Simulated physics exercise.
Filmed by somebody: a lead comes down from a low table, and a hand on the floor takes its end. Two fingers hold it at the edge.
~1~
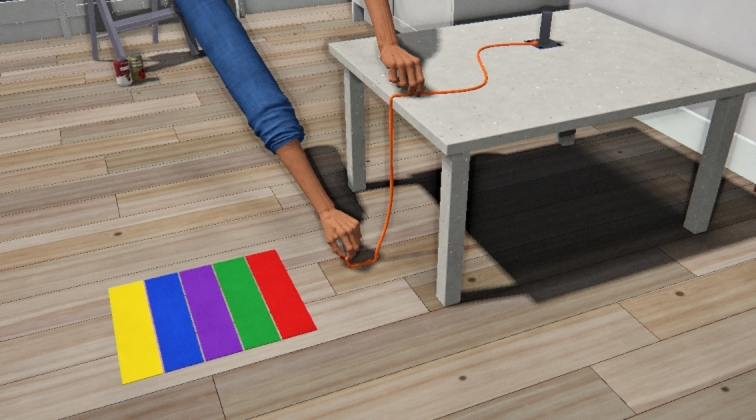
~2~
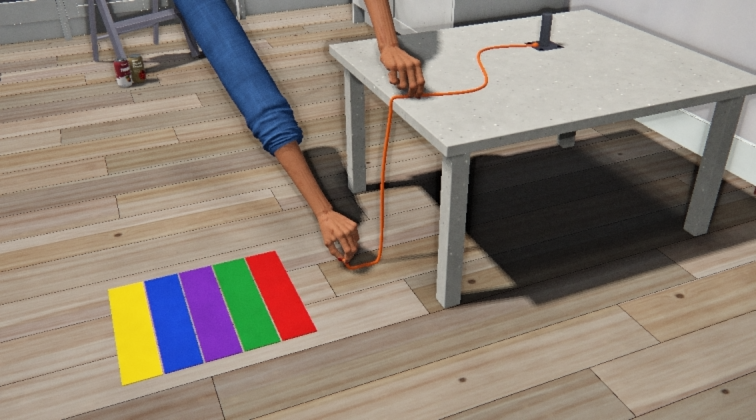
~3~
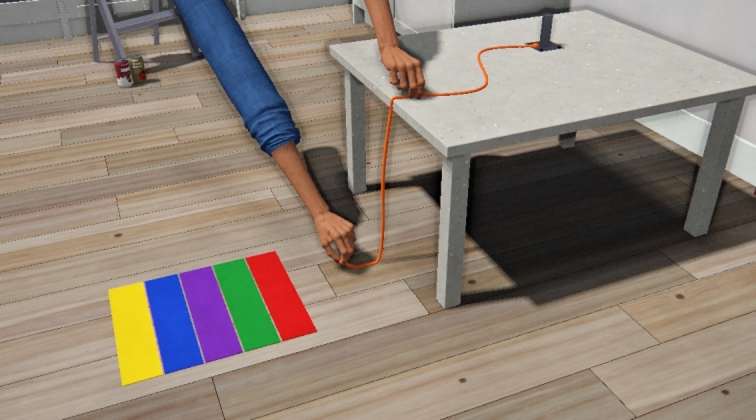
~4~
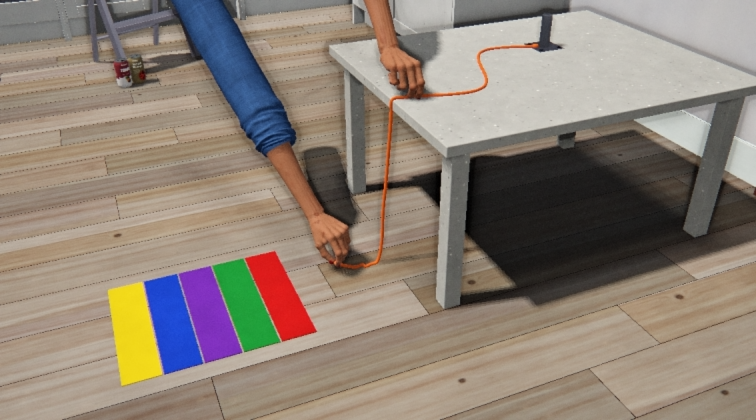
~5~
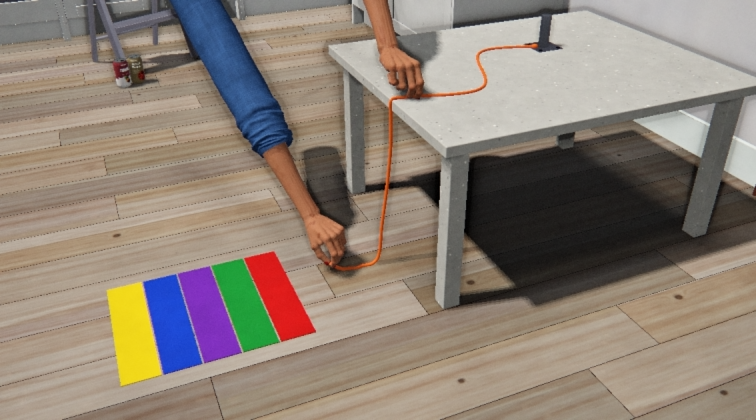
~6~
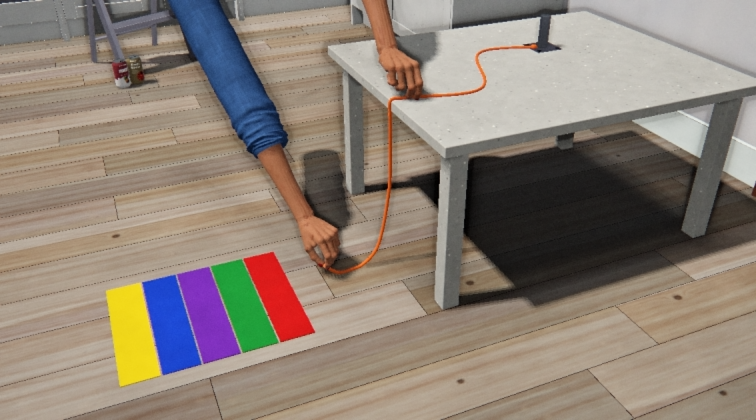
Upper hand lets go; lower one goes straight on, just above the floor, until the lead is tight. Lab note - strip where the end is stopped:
Blue strip.
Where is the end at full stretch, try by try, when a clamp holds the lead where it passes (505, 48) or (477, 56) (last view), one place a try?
(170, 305); (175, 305).
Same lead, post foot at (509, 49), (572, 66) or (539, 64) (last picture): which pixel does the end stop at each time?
First (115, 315), then (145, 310), then (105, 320).
Early on, end near (226, 290); over green.
Midway, end near (188, 299); over purple.
At the end of the slack, end near (165, 305); over blue. Over blue.
